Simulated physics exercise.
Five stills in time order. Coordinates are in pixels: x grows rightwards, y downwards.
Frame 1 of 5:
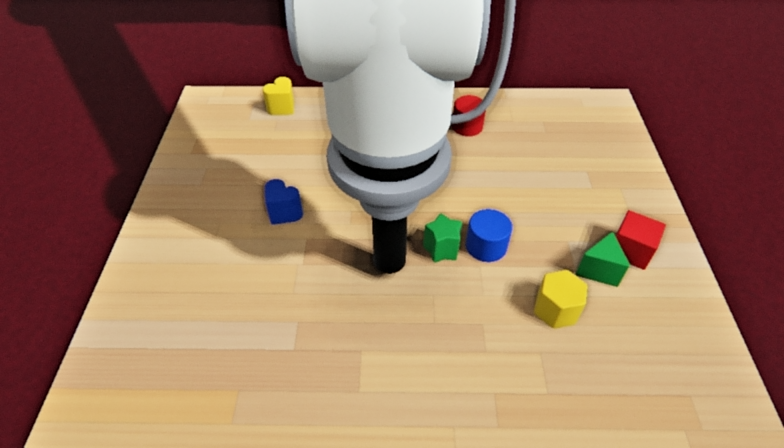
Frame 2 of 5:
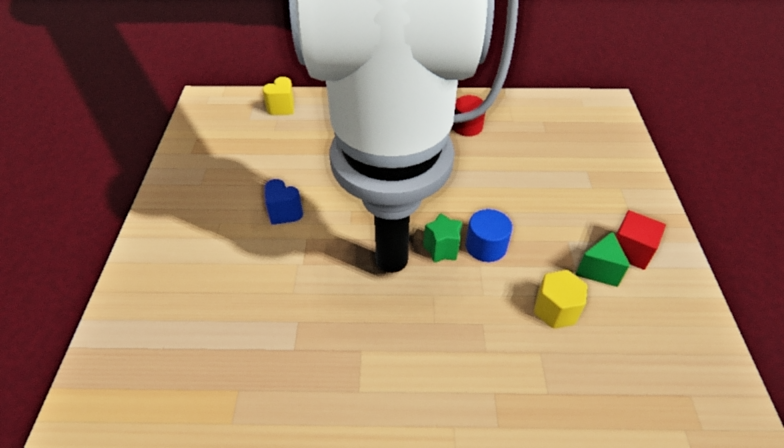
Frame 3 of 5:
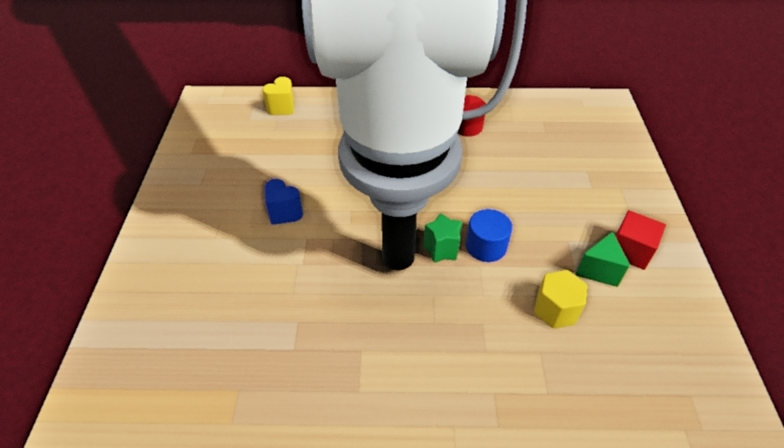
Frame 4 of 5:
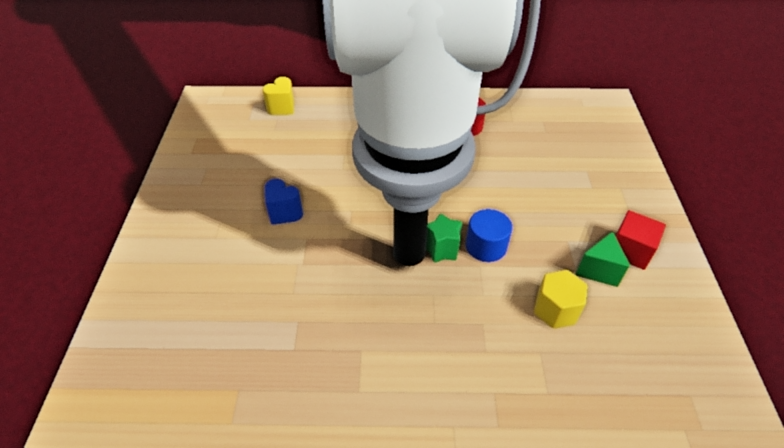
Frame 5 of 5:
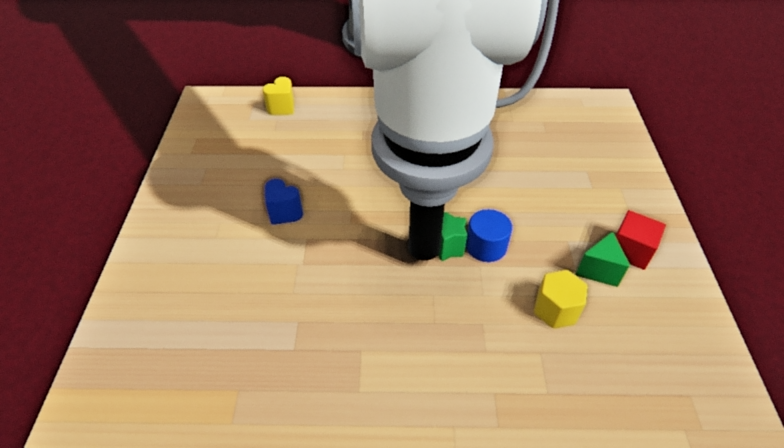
A pale wooden tabletop against a dark red backdrop is seen from above and in front by a still camera. A white and grey robot arm holds a black stick near the centre, with blue and yellow hearts at left, a green star and blue cylinder beside it, red, green and yellow blocks at right, and a red piece behind. The arm slides the stick slowly right, against the star, nudging it slightly.
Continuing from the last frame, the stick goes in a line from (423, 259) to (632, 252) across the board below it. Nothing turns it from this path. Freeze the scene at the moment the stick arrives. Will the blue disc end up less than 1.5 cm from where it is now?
No, that is not how it ends up.
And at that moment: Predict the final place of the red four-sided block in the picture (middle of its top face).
Its top middle: (679, 221).
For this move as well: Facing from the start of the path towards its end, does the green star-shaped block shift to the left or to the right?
Seen from start to end, it moves left.
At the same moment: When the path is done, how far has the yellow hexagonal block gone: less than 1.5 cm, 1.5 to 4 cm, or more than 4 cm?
The yellow hexagonal block ends up very close, under 1.5 cm away.
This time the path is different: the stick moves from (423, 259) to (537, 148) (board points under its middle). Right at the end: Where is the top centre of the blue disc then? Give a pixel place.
Its top middle will sit at (525, 216).
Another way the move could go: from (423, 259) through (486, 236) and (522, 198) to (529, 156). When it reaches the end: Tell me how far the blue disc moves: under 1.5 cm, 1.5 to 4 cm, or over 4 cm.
Long: Over 4 cm.
The first path, step by step. One third of the way, stick (497, 246); green star-shaped block (514, 216), turned 20° anticlockwise; blue disc (547, 209).
Two thirds of the way, stick (568, 244); green star-shaped block (557, 210), turned 70° anticlockwise; blue disc (576, 189).
At the end, stick (637, 241); green star-shaped block (558, 211), turned 75° anticlockwise; blue disc (576, 189); yellow hexagonal block still; green three-sided block (625, 254), turned 35° clockwise; red four-sided block (679, 221), turned 15° anticlockwise.
